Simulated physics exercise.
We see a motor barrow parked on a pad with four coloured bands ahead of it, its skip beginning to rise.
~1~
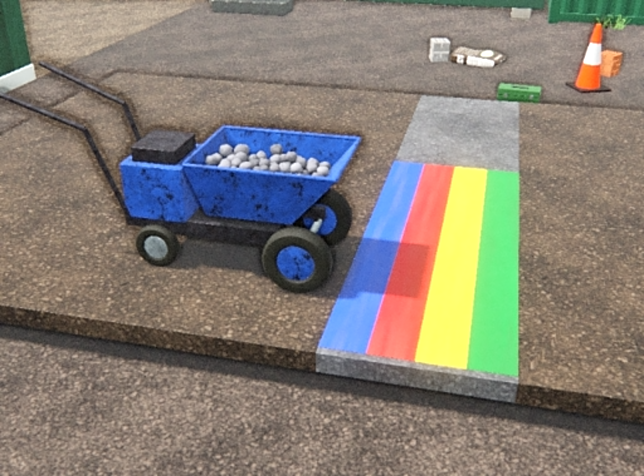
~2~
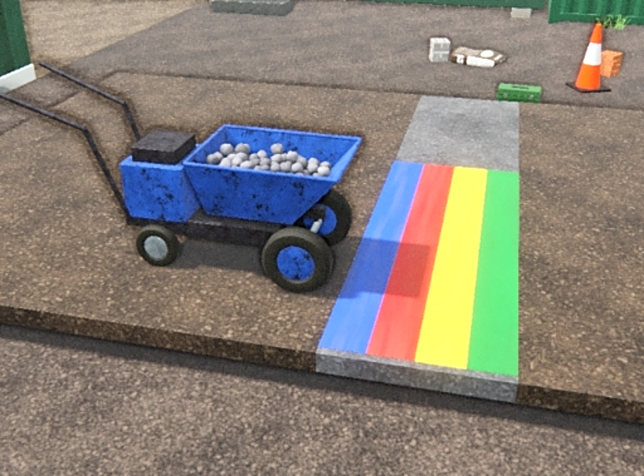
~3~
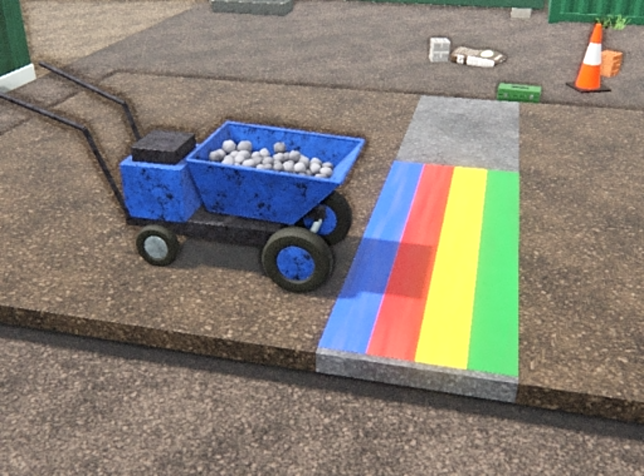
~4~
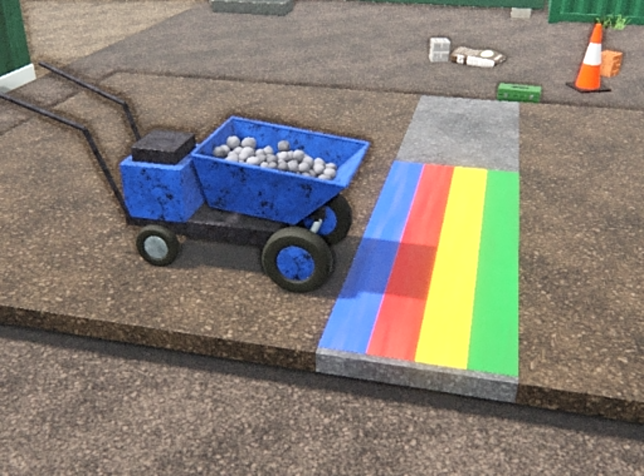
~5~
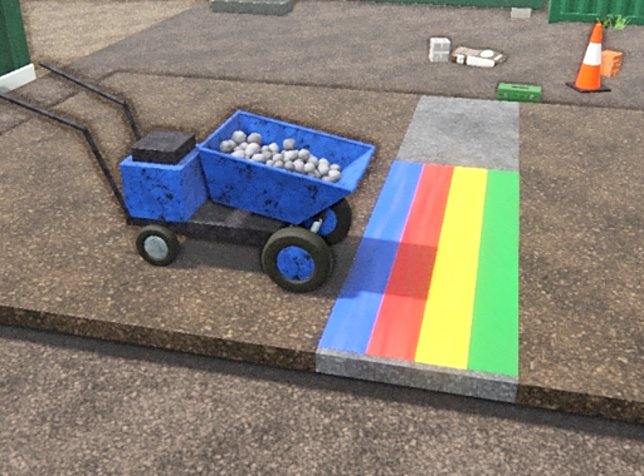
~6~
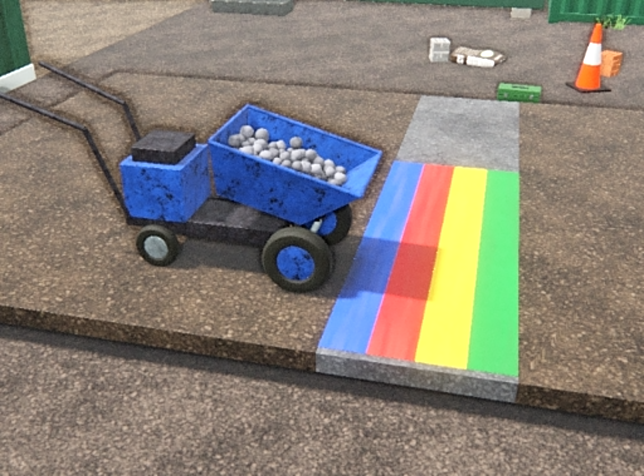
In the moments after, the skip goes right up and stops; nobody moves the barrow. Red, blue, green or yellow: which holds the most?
The yellow strip carries the most.
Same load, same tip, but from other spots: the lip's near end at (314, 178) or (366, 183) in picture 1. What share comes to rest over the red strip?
First some 40, then 0 per cent.
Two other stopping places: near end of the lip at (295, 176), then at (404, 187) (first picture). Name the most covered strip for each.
One: The red one. Two: The green one.
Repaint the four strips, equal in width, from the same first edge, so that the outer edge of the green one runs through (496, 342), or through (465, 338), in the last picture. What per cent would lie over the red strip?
Near 10 % and 0 %.
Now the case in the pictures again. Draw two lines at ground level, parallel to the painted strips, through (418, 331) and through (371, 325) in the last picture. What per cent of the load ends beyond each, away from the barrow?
About 60 and 80 per cent.
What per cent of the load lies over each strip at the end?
About: Blue strip 0, red strip 20, yellow strip 35, green strip 20 per cent.
Shortly afterwards, skip tipped steeply; the whole lot in the skip.
Next, skip tipped right over; the bulk in the skip; a little over the red strip; a little over the yellow strip; only a few over the green strip; only a few falling.
Some moments later, skip tipped right over; near a quarter in the skip; near a quarter over the red strip; near a third over the yellow strip; near a quarter over the green strip; a little off the paint.
In the end, skip tipped right over; near a quarter in the skip; none at all over the blue strip; near a quarter over the red strip; near a third over the yellow strip; near a quarter over the green strip; a little off the paint.
